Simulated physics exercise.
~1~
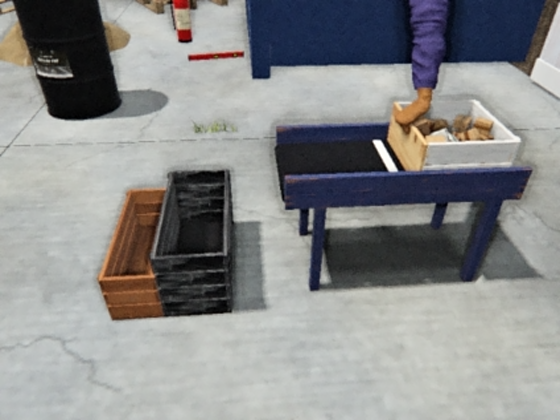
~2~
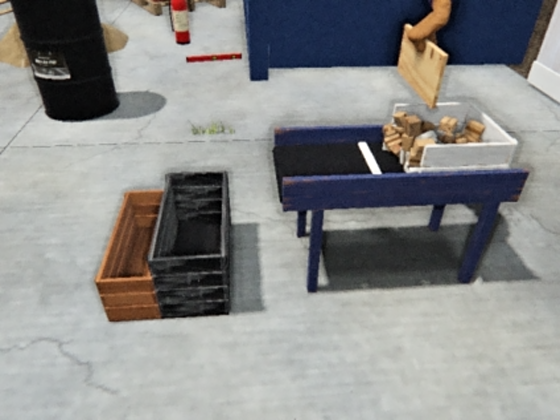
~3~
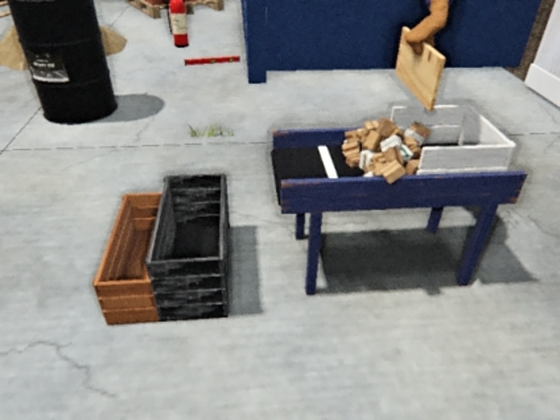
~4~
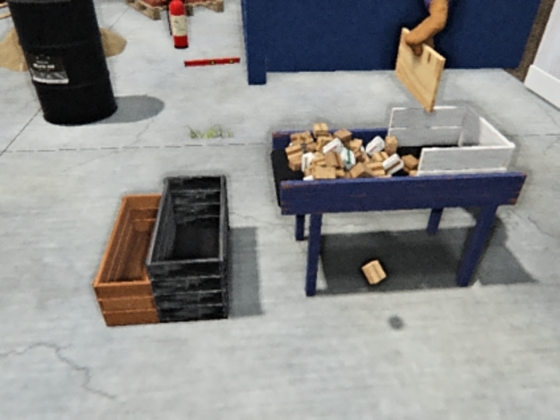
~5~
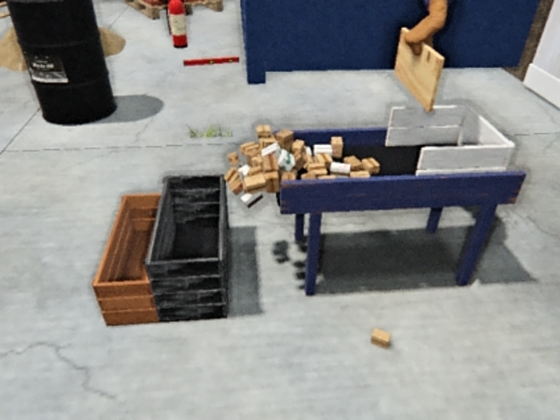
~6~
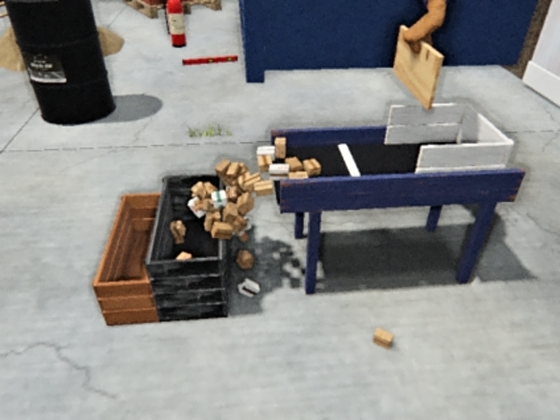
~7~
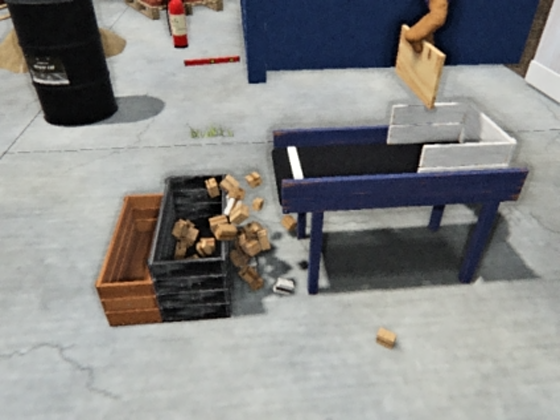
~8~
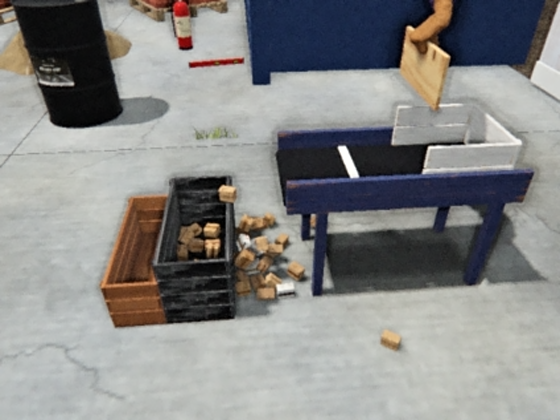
Small tan blocks slid left along a dark belt after a hand lifted the wooden gate of a white pen, then tumbled off the end, some landing in the black box but more scattering on the ground beside it, leaving the wooden box empty.
